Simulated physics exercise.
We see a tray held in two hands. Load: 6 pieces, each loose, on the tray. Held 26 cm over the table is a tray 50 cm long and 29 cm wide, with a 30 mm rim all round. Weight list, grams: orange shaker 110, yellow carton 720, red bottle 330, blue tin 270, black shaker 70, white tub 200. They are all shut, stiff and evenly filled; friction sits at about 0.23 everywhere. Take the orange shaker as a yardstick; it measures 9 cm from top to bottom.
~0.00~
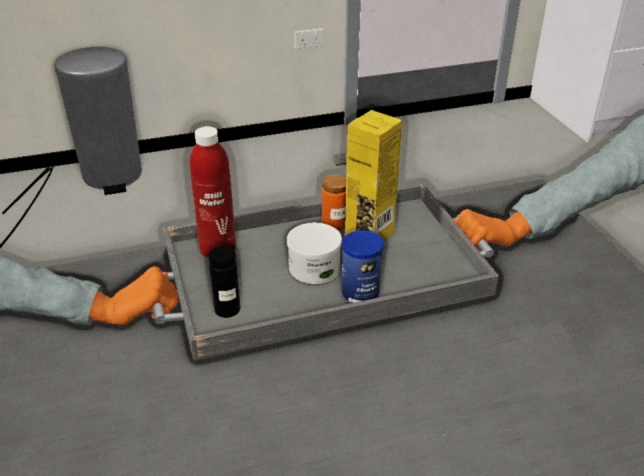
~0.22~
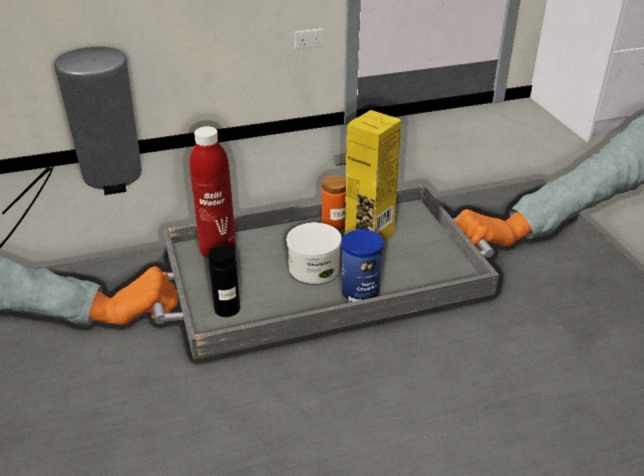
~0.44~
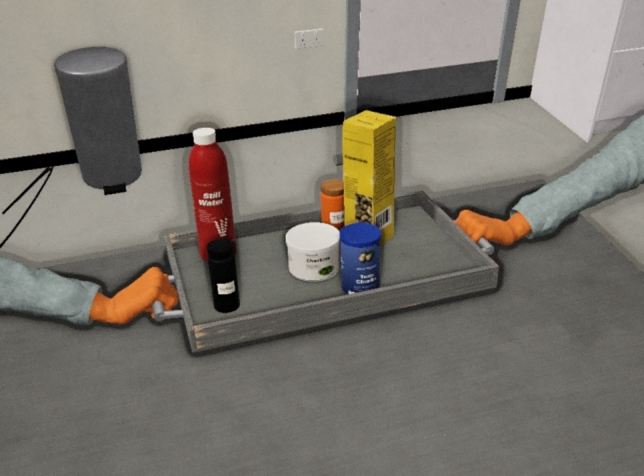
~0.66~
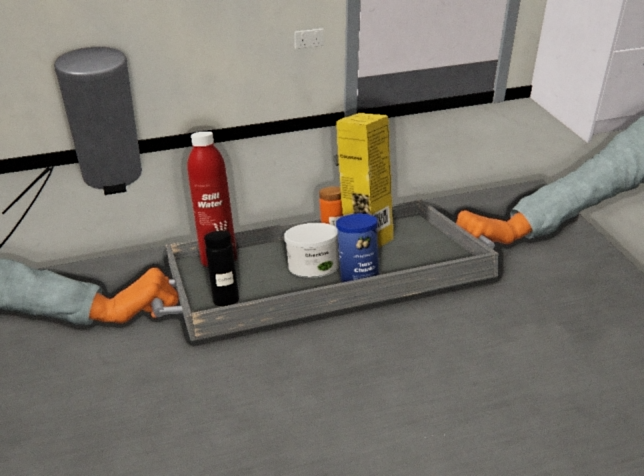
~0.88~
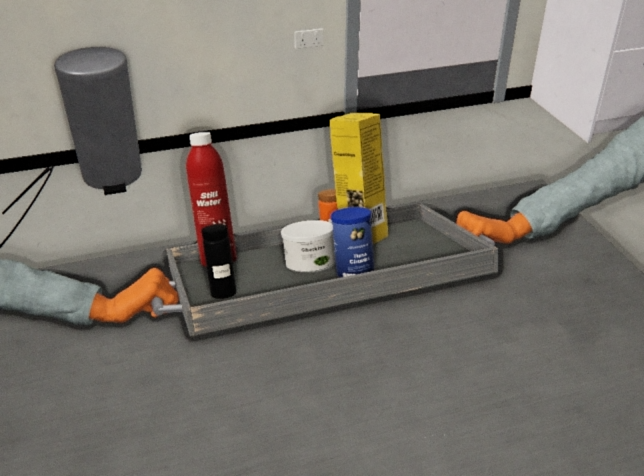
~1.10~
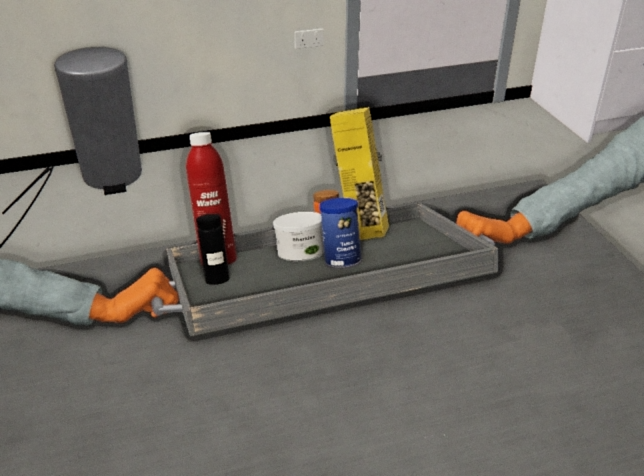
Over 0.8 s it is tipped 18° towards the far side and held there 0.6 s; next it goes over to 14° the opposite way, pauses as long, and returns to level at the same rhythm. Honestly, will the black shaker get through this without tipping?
Looks like it rides it out.
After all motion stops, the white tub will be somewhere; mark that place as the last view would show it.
Close to pixel (314, 258) in the final view.
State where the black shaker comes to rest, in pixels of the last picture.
Around (194, 269).
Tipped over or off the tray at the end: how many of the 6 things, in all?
I get 1.
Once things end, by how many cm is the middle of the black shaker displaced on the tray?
The shift is close to 6 cm.
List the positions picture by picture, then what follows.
Tray level; black shaker (225, 282); orange shaker (335, 203), in the first frame.
Tray at 1°, far edge down; red bottle (212, 194); blue tin (362, 268), in the second frame.
Tray at 7°, far edge down; white tub (314, 252); orange shaker (335, 207), in the third frame.
Tray at 15°, far edge down; yellow carton (366, 183); red bottle (211, 200), in the fourth frame.
Tray at 18°, far edge down; yellow carton (360, 180) slid 3 cm; blue tin (353, 244) slid 2 cm, in the fifth frame.
Tray at 18°, far edge down; black shaker (213, 249) slid 9 cm, in the sixth frame.
After 1.80 s, tray at 9°, far edge down; yellow carton now off the tray; black shaker slid 20 cm near (181, 228); blue tin slid 16 cm.
After 2.80 s, tray at 14°, near edge down; black shaker slid 14 cm near (186, 236); blue tin slid 11 cm; white tub slid 6 cm.
At rest (4.1 s), off the tray and tipped over, yellow carton; not toppled but over 5 cm from the start, orange shaker, red bottle and black shaker; the other 2 in place, give or take 5 cm. In the last view, black shaker near (194, 269).
